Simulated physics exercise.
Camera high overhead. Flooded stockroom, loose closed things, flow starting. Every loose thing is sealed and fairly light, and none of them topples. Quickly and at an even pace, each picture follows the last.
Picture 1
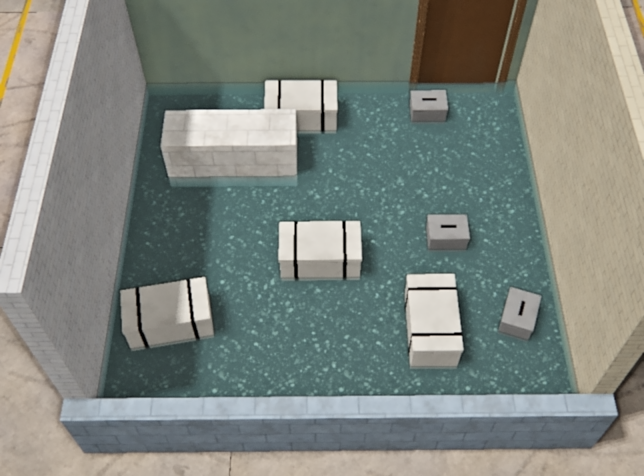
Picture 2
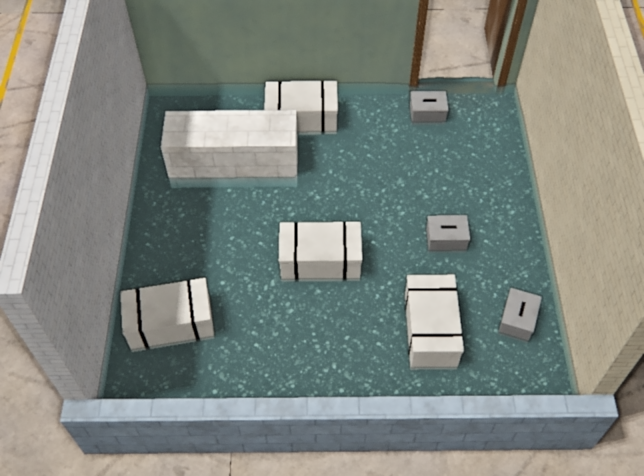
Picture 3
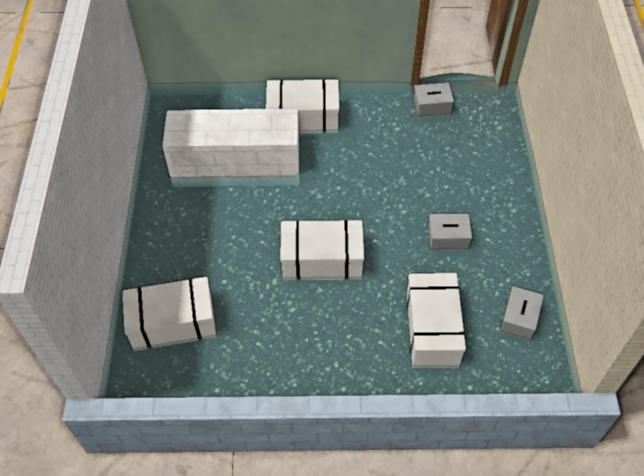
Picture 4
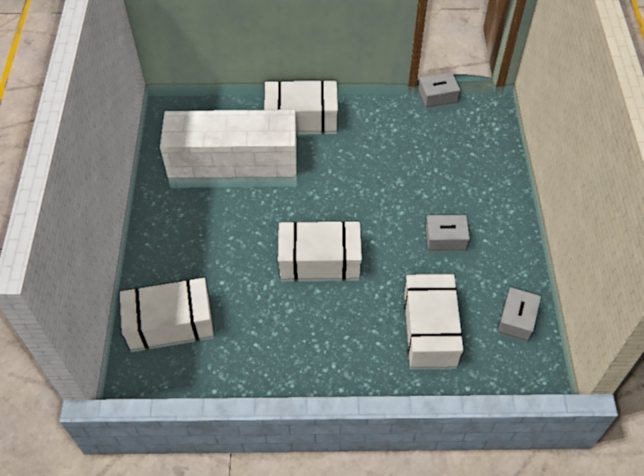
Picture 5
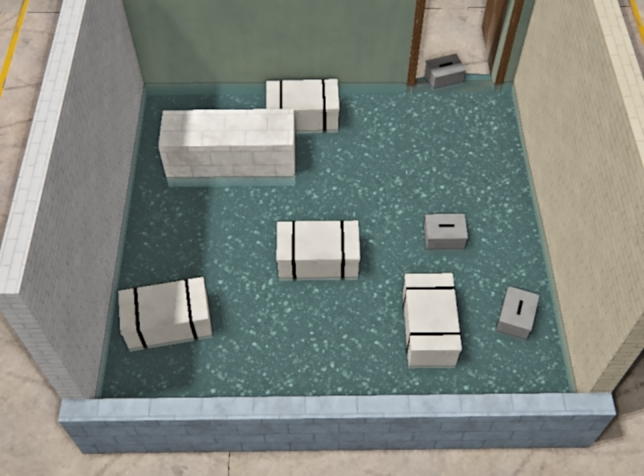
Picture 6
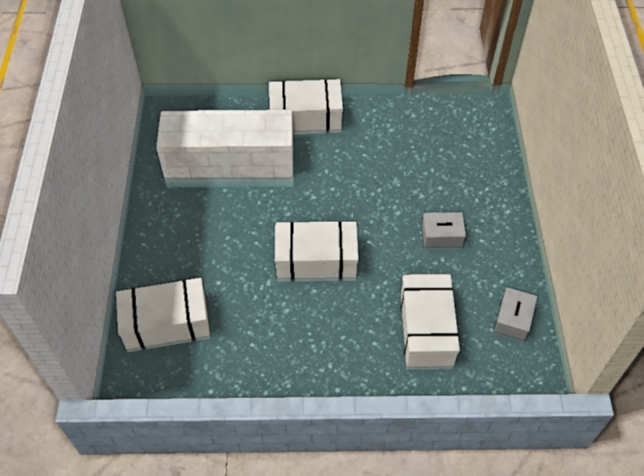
A small grey box drifting out through the opened doorway of a flooded room, while the other floating boxes barely move.
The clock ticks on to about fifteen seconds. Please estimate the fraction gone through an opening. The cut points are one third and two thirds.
I expect the portion to fall within the middle band.
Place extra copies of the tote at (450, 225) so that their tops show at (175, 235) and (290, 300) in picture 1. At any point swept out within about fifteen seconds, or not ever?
In order: Never leaves, then never leaves.
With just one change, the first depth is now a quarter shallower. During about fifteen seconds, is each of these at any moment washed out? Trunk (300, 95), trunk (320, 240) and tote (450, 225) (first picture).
In that order: Washed out, inside, washed out.
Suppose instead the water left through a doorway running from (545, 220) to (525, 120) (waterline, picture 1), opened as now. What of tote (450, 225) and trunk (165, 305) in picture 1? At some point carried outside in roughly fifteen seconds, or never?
Outcome by order: Exits; not lost.
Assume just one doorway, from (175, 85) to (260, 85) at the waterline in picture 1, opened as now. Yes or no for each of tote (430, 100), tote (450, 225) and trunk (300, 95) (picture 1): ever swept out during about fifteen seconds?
First lost, second trapped, third lost.
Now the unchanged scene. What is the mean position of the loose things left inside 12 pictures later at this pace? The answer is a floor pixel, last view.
I'd say somewhere close to (396, 234).
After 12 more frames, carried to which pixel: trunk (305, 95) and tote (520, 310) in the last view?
Near (396, 80) and (517, 268).
A moment on, 1 of 7 are out; 6 afloat.
Next, 1 of 7 are out; 6 afloat.
Later, 3 of 7 are out; 4 afloat.
In the end, 3 of 7 are out; 4 afloat.
